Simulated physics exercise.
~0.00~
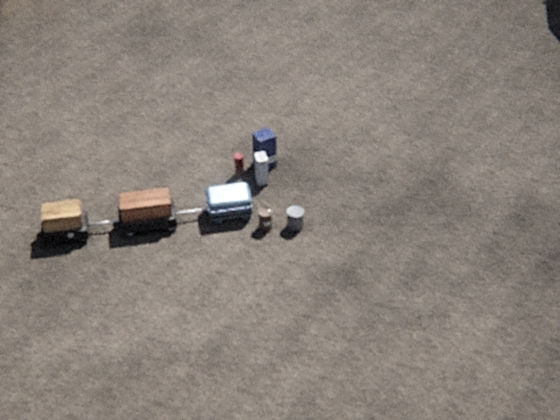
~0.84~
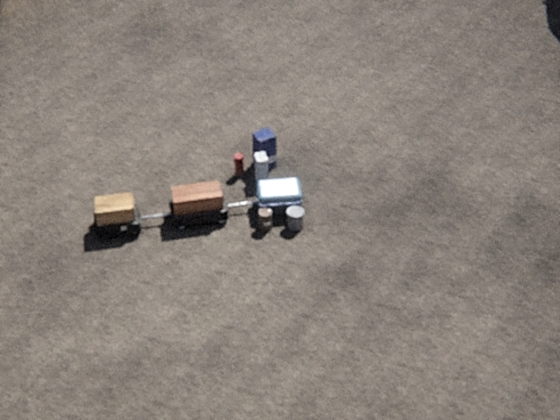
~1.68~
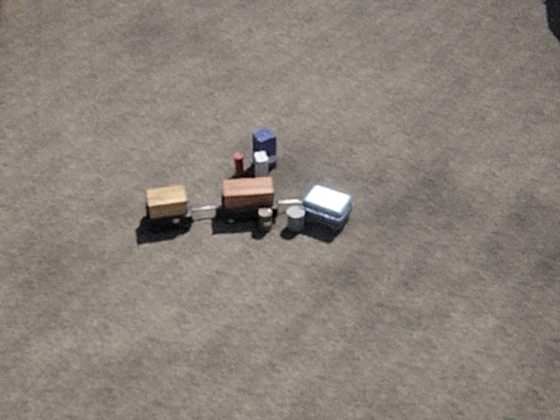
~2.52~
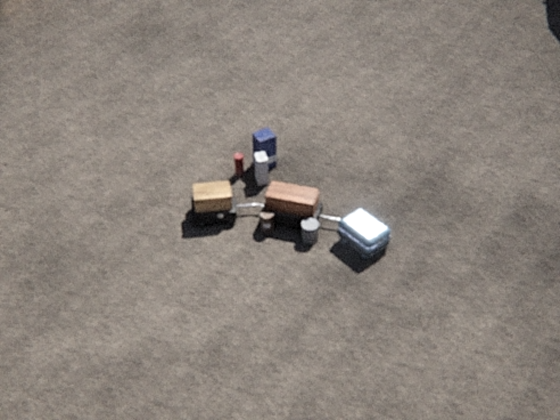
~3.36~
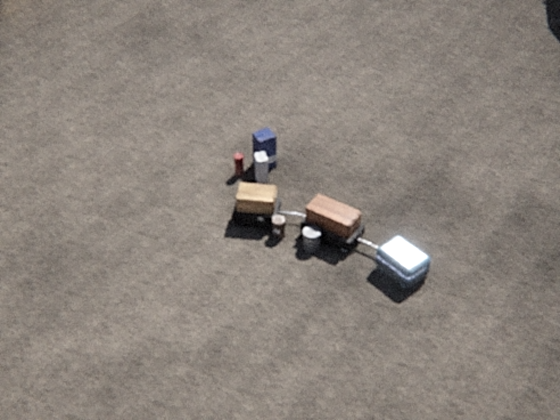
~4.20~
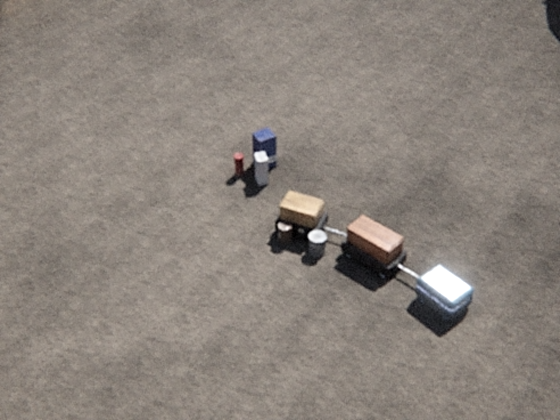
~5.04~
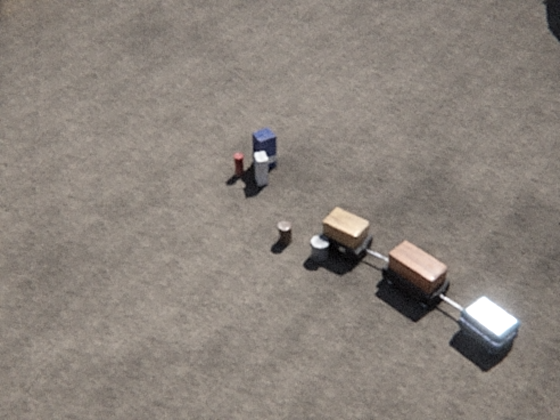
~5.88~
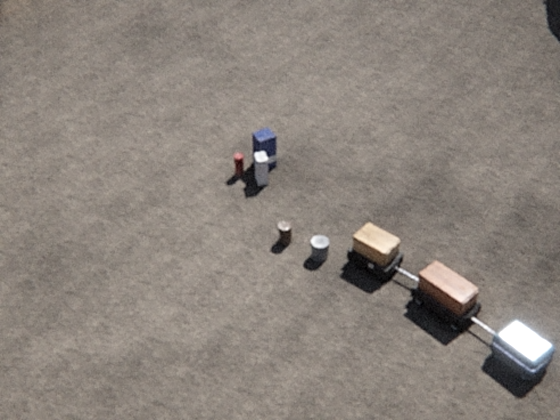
A small tug towing two carts rightward past standing containers, curving down to the right as the carts nudge two cans aside, still upright.
